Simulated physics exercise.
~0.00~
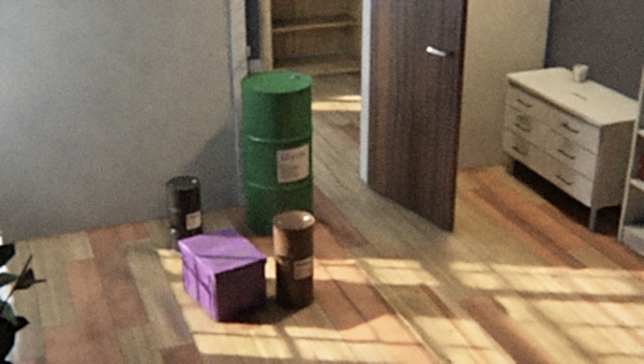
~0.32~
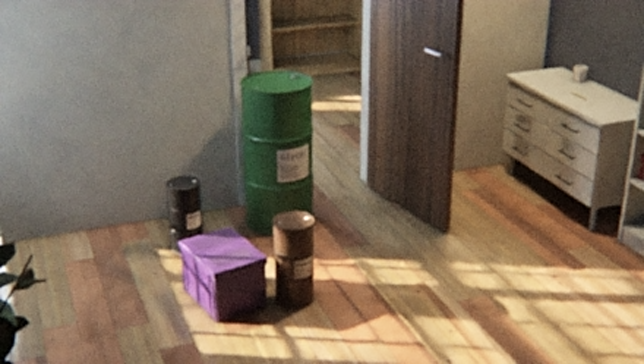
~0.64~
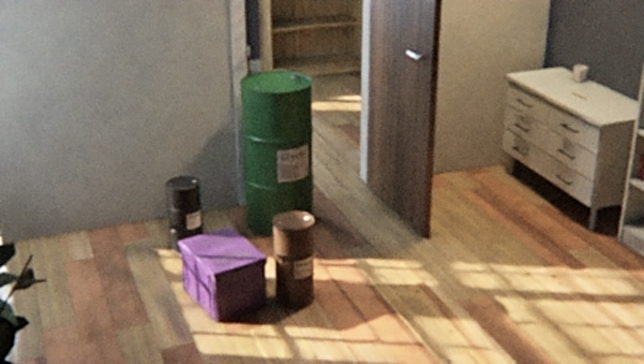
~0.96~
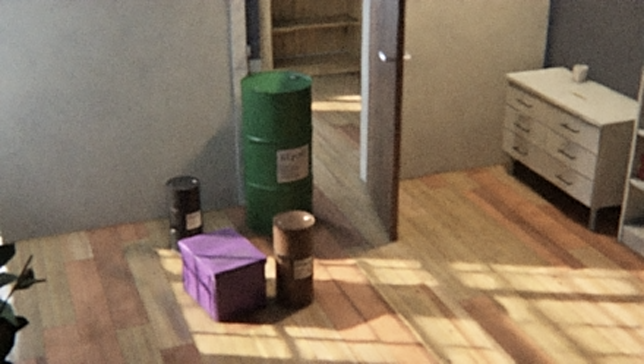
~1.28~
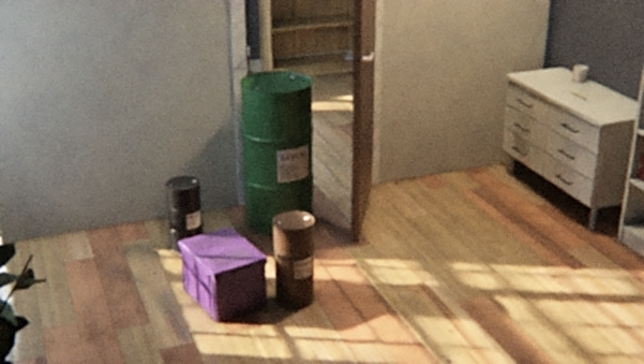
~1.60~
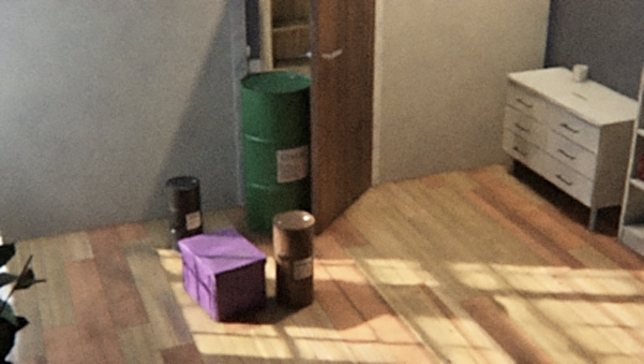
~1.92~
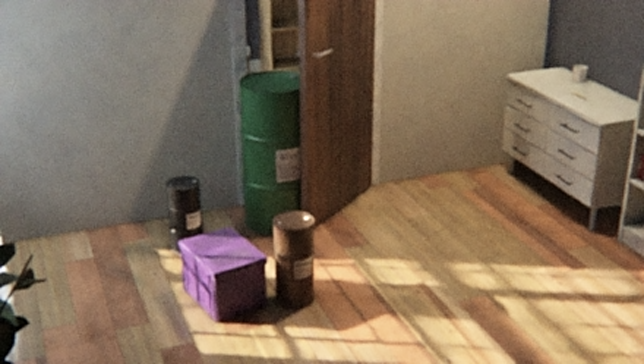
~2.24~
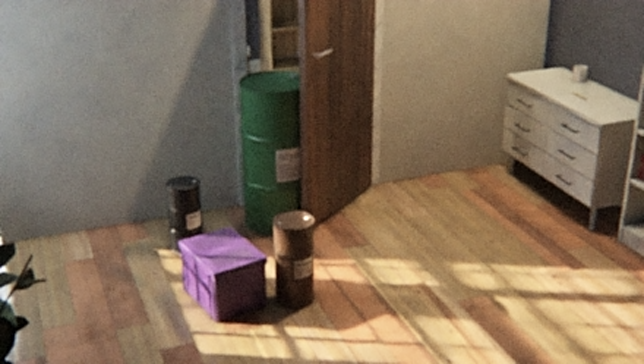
In a sunlit room with a wooden floor, a dark brown door stands wide open beside a doorway with shelves visible beyond it. A tall green drum stands by the opening, with a small black canister, a purple box and a brown canister in front, and a white dresser to the right. With nobody in view, the door starts to swing left toward closing, slowly at first. It turns edge-on, then sweeps on until it covers the drum's right side. There it stops, still partly open, while the drum and the other three objects remain in place.
